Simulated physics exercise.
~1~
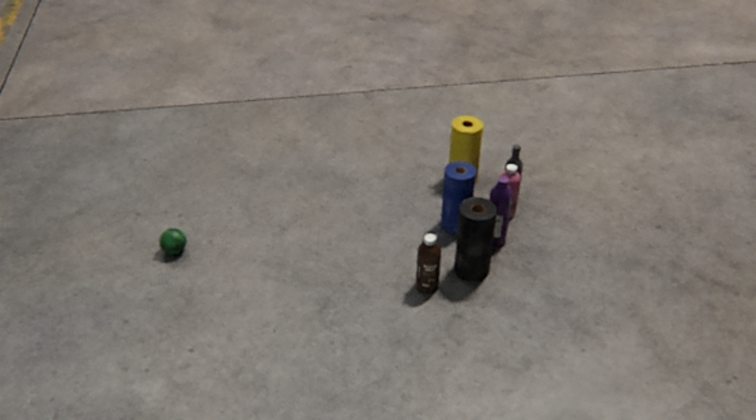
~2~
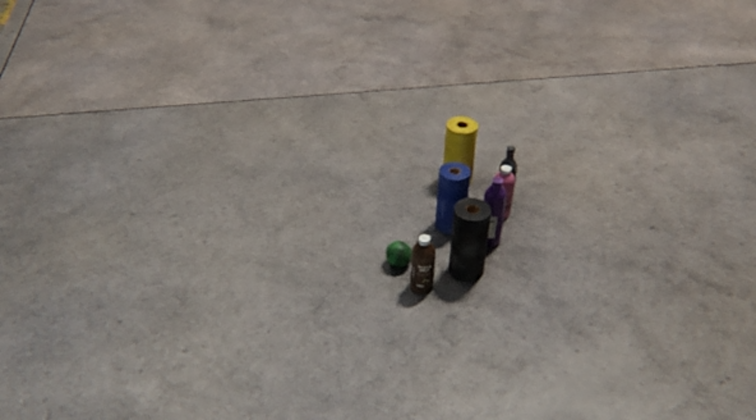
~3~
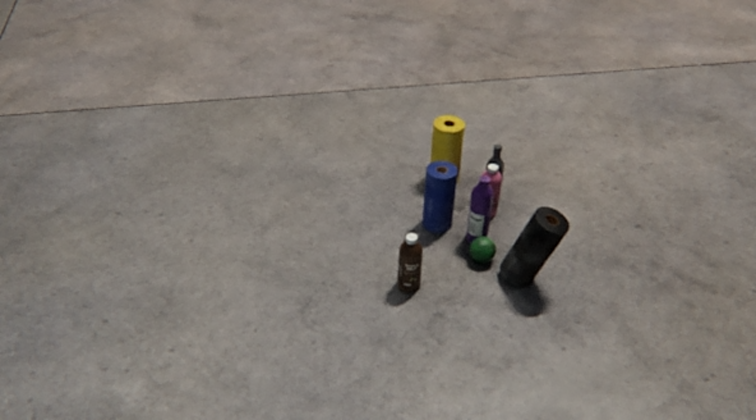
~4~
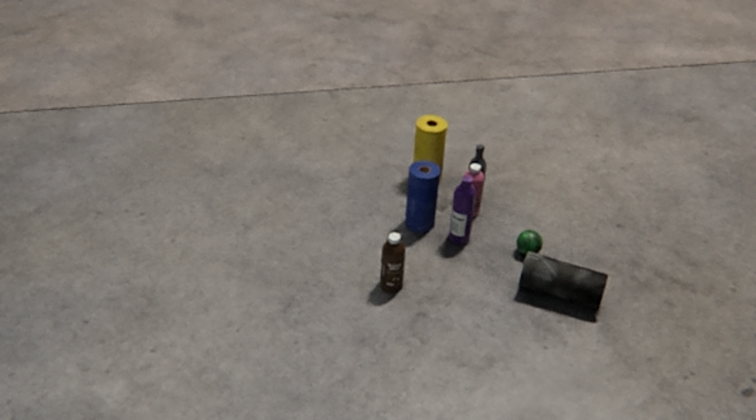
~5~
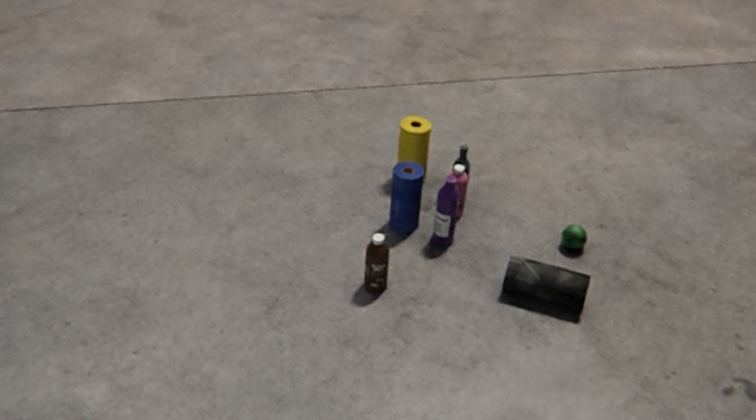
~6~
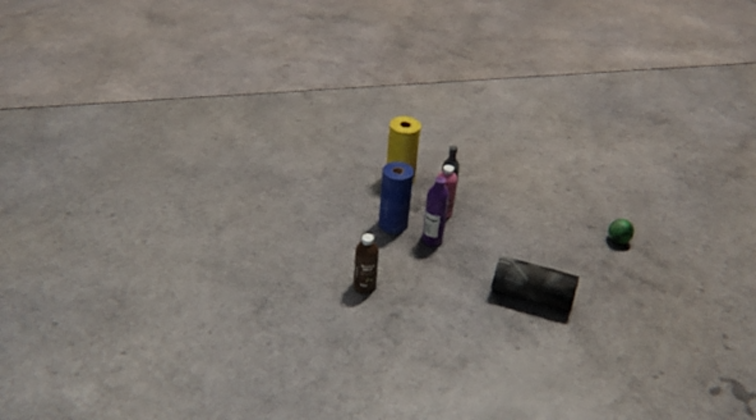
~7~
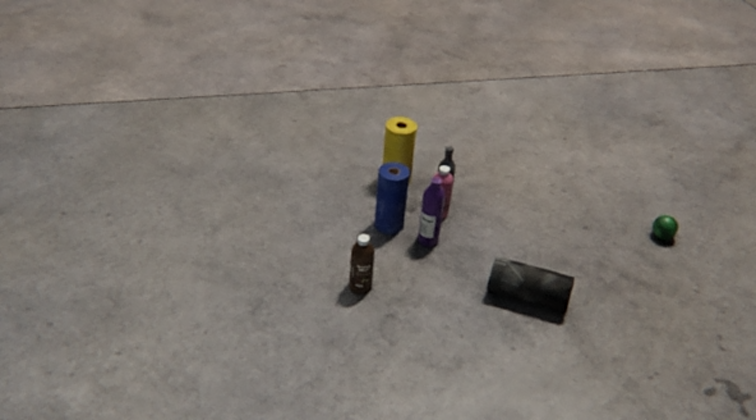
On a concrete floor, a green ball rolls right, topples the black roll and keeps rolling.
